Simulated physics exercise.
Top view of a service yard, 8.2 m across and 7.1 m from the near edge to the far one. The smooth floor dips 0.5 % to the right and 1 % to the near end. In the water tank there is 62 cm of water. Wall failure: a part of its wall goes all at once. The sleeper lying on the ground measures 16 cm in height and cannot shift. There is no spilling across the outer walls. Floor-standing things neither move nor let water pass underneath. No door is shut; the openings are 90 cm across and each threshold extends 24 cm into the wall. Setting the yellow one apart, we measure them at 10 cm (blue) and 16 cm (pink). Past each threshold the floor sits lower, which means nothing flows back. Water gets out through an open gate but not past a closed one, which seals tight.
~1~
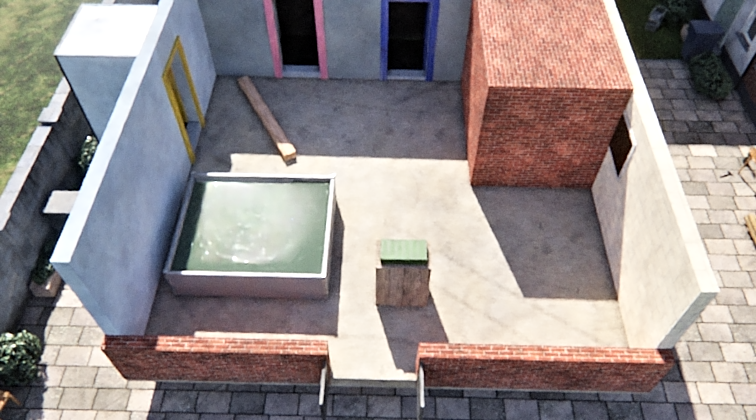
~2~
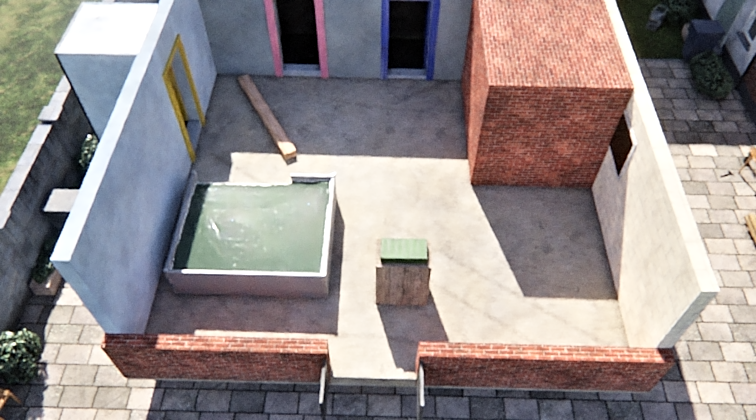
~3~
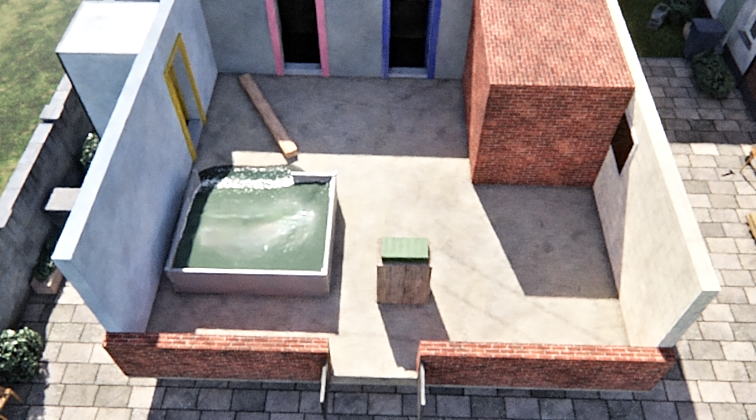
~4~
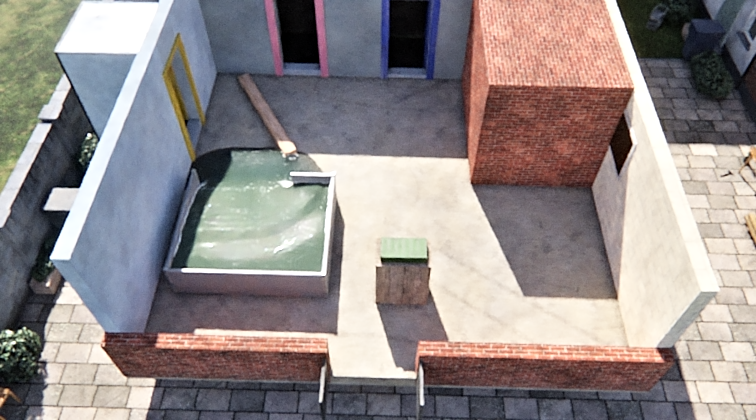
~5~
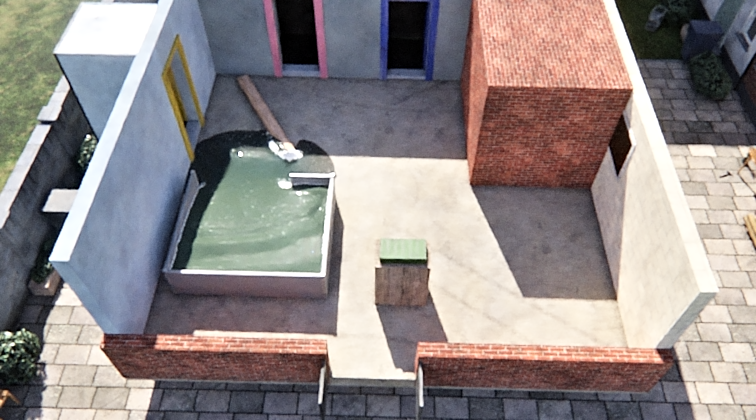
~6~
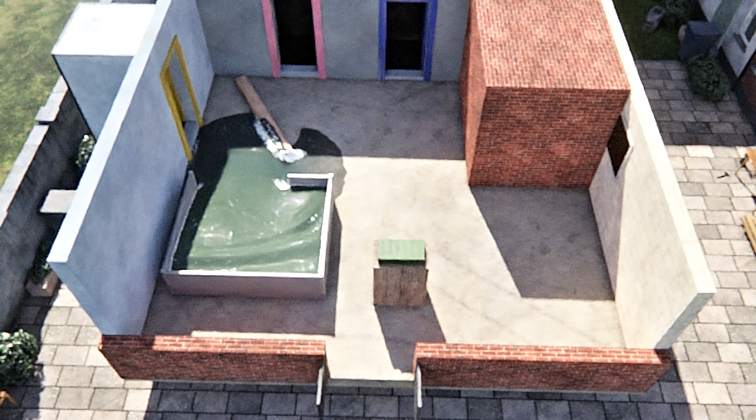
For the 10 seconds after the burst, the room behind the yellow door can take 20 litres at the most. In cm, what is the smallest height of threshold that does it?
Roughly 23 cm high.
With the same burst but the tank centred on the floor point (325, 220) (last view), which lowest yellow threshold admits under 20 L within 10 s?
Roughly 15 cm is needed.
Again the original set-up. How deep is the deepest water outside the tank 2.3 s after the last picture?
Close to 46 centimetres.
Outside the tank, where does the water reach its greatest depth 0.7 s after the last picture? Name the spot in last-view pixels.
Look close to (214, 77).
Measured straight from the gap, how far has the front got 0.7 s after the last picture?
Close to 3.8 metres, I'd say.
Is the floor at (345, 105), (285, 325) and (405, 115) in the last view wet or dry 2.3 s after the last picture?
I'd mark them touched by the flood, spared by the flood and touched by the flood, respectively.
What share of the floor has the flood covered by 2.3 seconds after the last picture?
40 %.
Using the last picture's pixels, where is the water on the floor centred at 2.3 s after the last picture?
Centre estimate: (262, 165) px, approximately.
Then, 0.7 s after the last picture water covers 20 % of the floor, deepest (68 cm) near (214, 77); 17 cm at the yellow door, 0 litres in over its 21 cm threshold.
Then, 2.3 s after the last picture water covers 40 % of the floor, deepest (46 cm) near (242, 93); 19 cm at the yellow door, 5 litres in over its 21 cm threshold.
Then, 9.3 s after the last picture water covers 90 % of the floor, deepest (16 cm) near (617, 371); 7 cm at the yellow door, 31 litres in over its 21 cm threshold.
At the yellow door as built, the water peaked near 29 cm, 3.1 s after the last picture.
Run again over the same 10 s with other heights there, 57 litres in over 18.5 cm, 9 litres over 25 cm. The limit of 20 litres is kept from about 23 cm up.
